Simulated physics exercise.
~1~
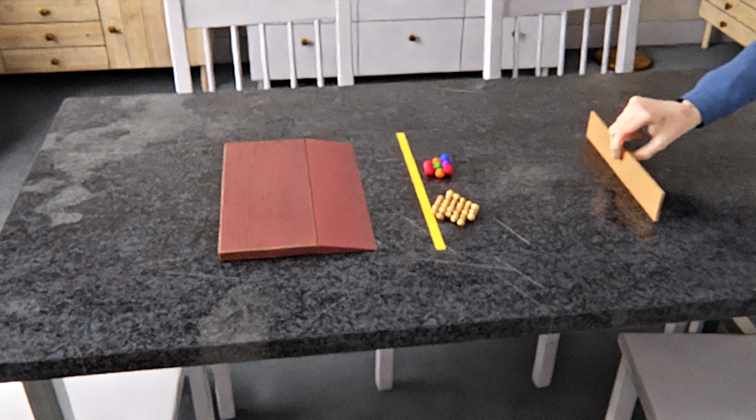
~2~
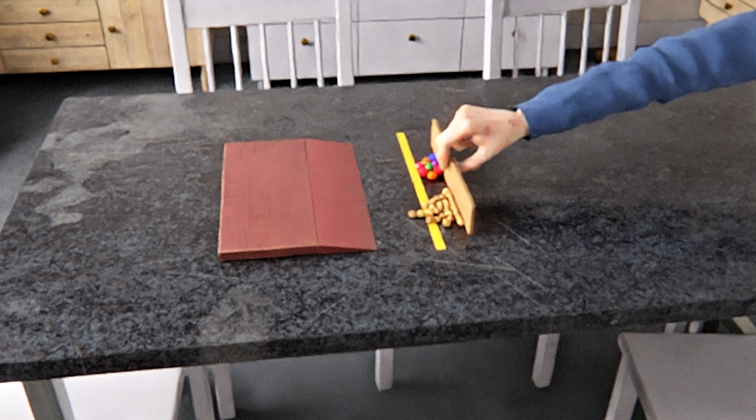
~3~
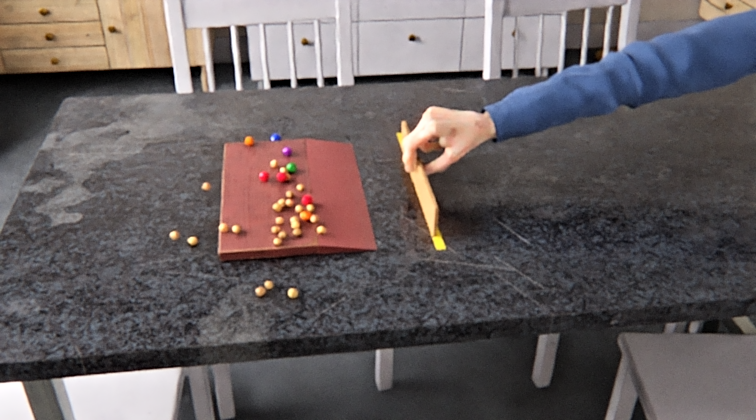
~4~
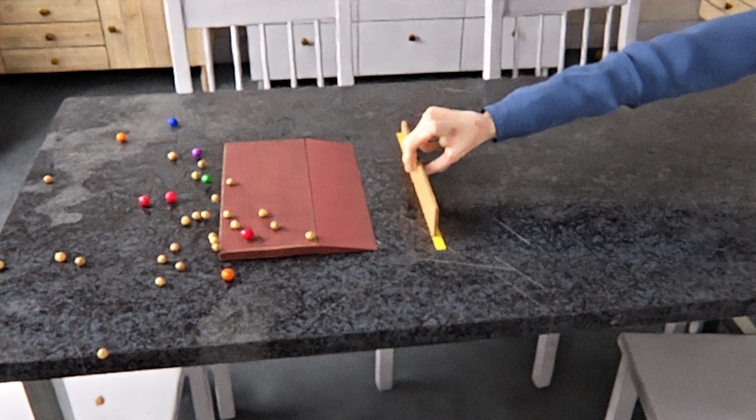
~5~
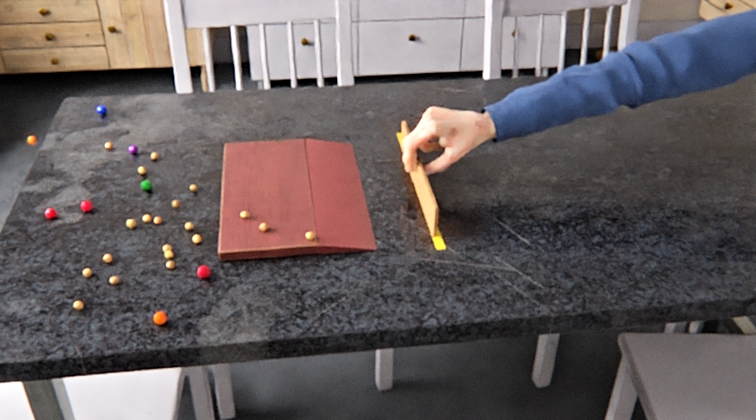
At first, a hand holds a wooden card upright at the right of a dark stone table, while a cluster of colourful balls and a nearer pile of small tan pieces sit beside a yellow tape strip. The hand sweeps the card left, pushing both groups towards a reddish slab with a sloping right edge. The card stops at the tape, and the pieces scatter up over the slab. Many carry on past its far side, spreading across the table to the left. By the end, the hand still holds the card at the tape, and only three tan pieces remain on the slab.
